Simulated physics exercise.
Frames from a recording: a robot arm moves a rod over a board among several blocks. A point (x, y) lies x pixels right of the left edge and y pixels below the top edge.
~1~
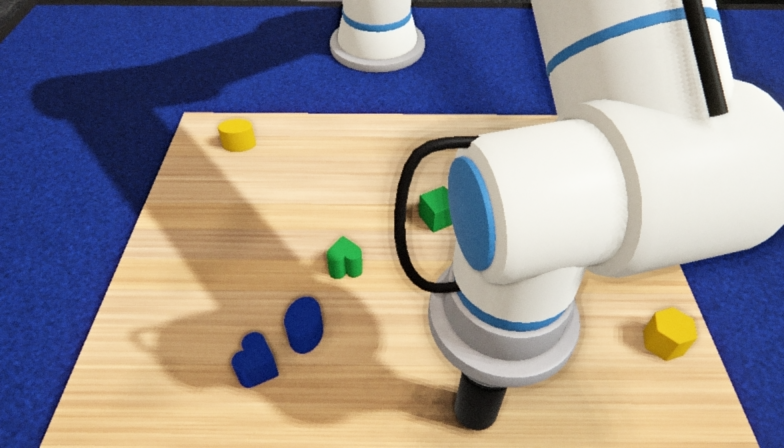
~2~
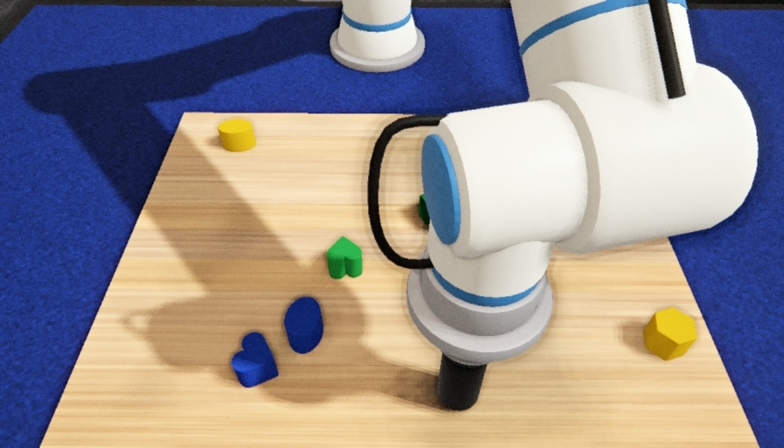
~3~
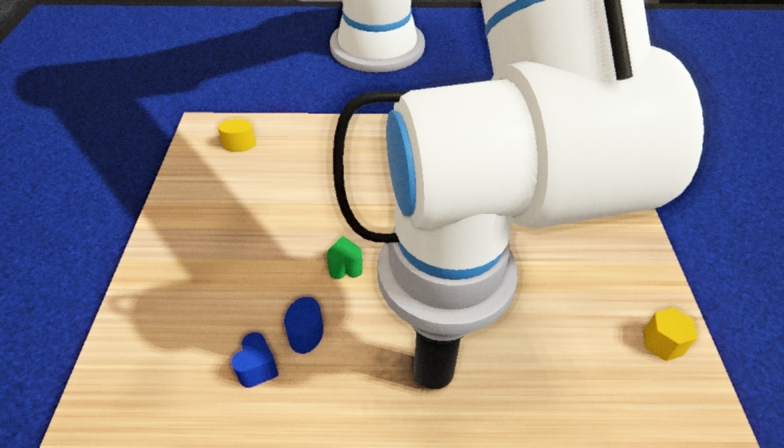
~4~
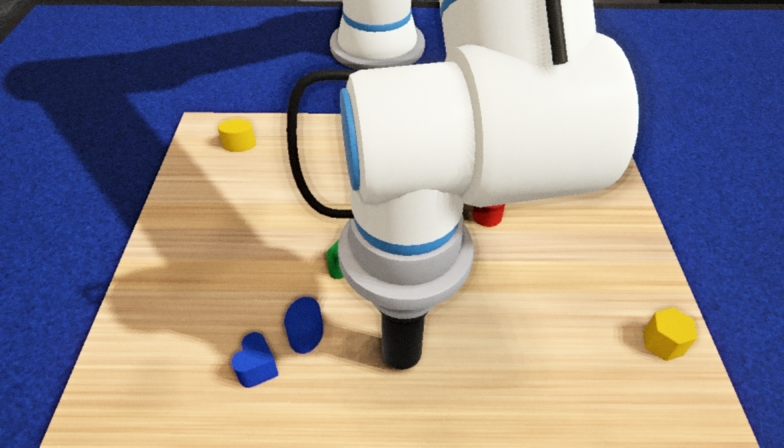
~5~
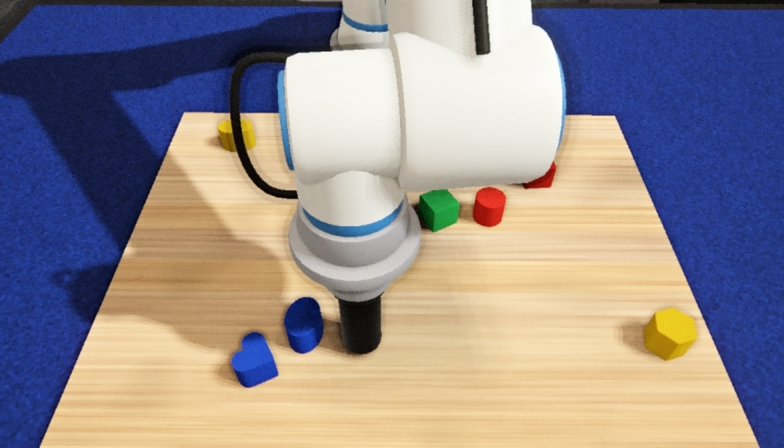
A big white robot arm moved a short black rod steadily leftward and slightly away across the wooden board, bringing it close to the blue oval block, while the blocks stayed where they were.
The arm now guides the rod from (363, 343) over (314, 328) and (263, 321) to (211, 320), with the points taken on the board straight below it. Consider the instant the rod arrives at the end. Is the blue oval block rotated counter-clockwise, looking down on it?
My answer is yes.
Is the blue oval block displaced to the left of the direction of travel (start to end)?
In short: Yes.
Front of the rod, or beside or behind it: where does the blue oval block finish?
Expect to find it ahead of the rod.
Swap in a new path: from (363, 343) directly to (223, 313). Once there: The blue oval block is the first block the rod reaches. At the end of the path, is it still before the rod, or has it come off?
The blue oval block won't leave the front of the rod.
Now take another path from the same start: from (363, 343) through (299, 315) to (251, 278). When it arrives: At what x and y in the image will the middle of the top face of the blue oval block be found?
Its top centre lands on (252, 311).
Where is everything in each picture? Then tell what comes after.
The first picture shows lower end of the rod (476, 410), tops of blocks, blue heart block (252, 352), blue oval block (302, 315).
The second picture shows rod (458, 391), blocks as before.
The third picture shows rod (434, 371), blocks as before.
The fourth picture shows rod (402, 352), blocks as before.
The fifth picture shows rod (362, 337), blue heart block (252, 352), blue oval block (302, 315).
The first path, step by step. One third of the way, rod (312, 322); blue oval block (273, 311), turned 15° anticlockwise.
Two thirds of the way, rod (260, 315); blue oval block (218, 310), turned 40° anticlockwise.
At the end, rod (208, 314); blue heart block not moved; blue oval block (163, 315), turned 60° anticlockwise.
